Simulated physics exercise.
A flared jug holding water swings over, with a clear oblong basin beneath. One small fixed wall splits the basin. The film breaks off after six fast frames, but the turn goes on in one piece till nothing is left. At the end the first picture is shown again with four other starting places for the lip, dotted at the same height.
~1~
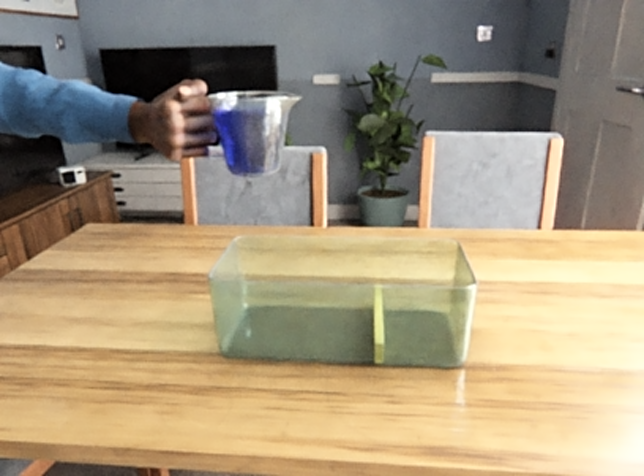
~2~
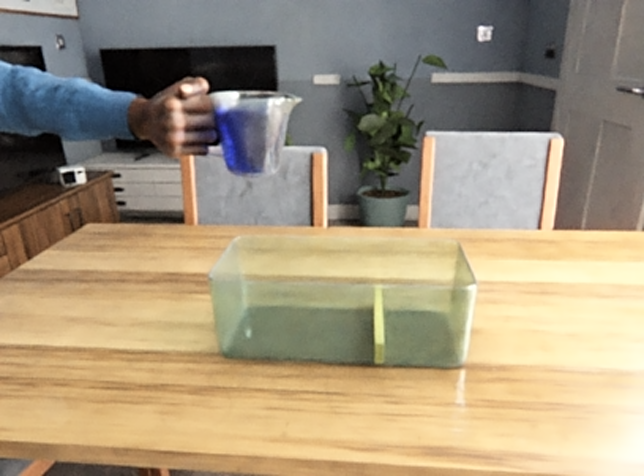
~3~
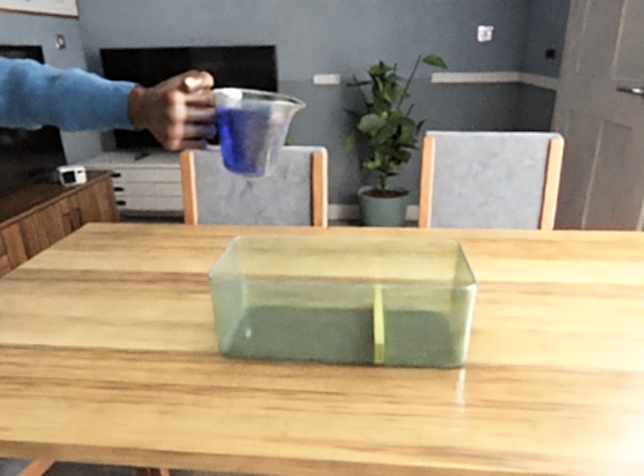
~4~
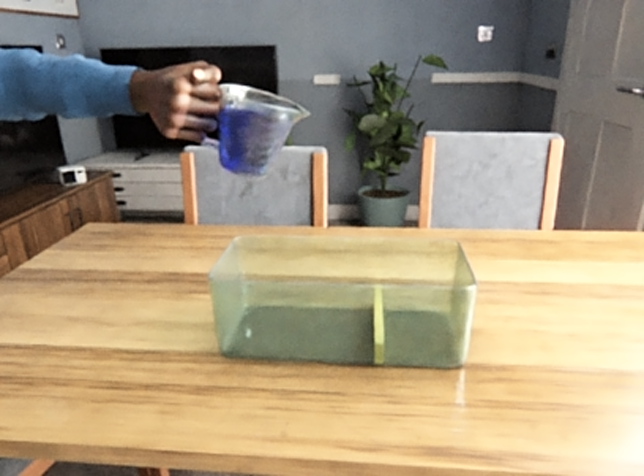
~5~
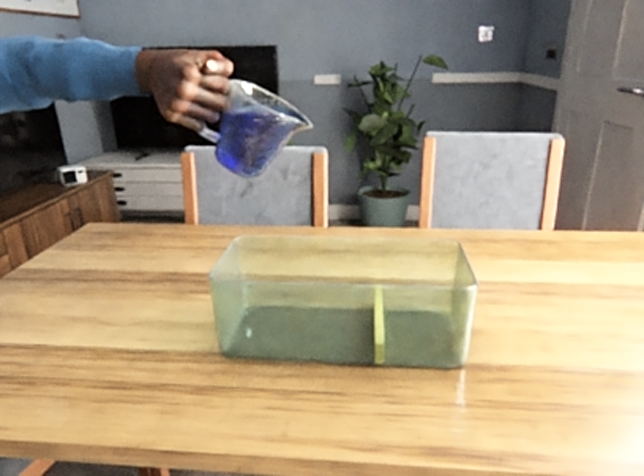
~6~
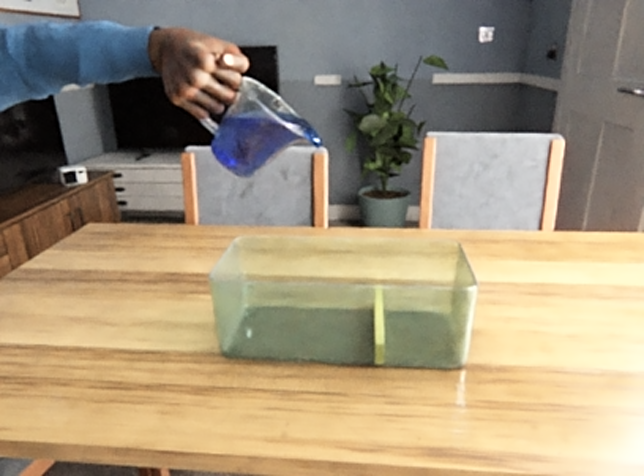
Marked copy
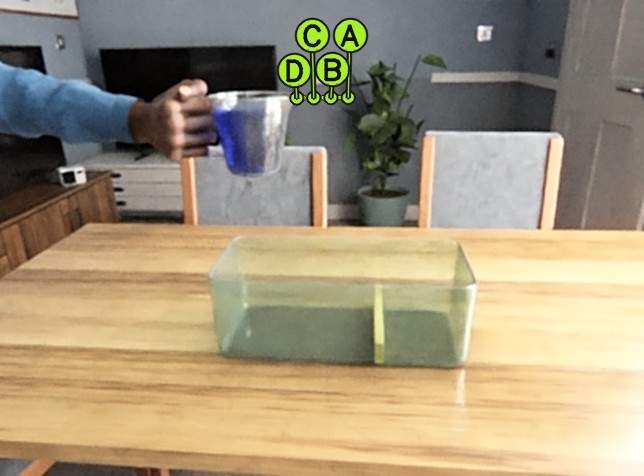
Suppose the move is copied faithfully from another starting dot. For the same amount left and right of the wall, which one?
B beats the others.
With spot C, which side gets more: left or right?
The left side.
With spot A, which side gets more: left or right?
More ends on the right.
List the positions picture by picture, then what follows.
The first picture shows upright, lip at (299, 98); basin from (220, 353) to (466, 363); top of the wall at (378, 313); nothing has left yet.
The second picture shows upright, lip at (301, 99); nothing has left yet.
The third picture shows tipped about 8°, lip at (304, 105); nothing has left yet.
The fourth picture shows tipped about 17°, lip at (308, 114); nothing has left yet.
The fifth picture shows tipped about 28°, lip at (312, 126); nothing has left yet.
The sixth picture shows tipped about 42°, lip at (312, 141); water is over the lip, down to (318, 146).
On the marked copy, A at (348, 97); B at (330, 97); C at (313, 97); D at (296, 98).
With A, about 17 % ends left of the wall and 81 % right of it.
With B, about 52 % ends left of the wall and 46 % right of it.
With C, about 80 % ends left of the wall and 17 % right of it; 3 % is lost outside.
With D, about 87 % ends left of the wall and 9 % right of it; 4 % is lost outside.
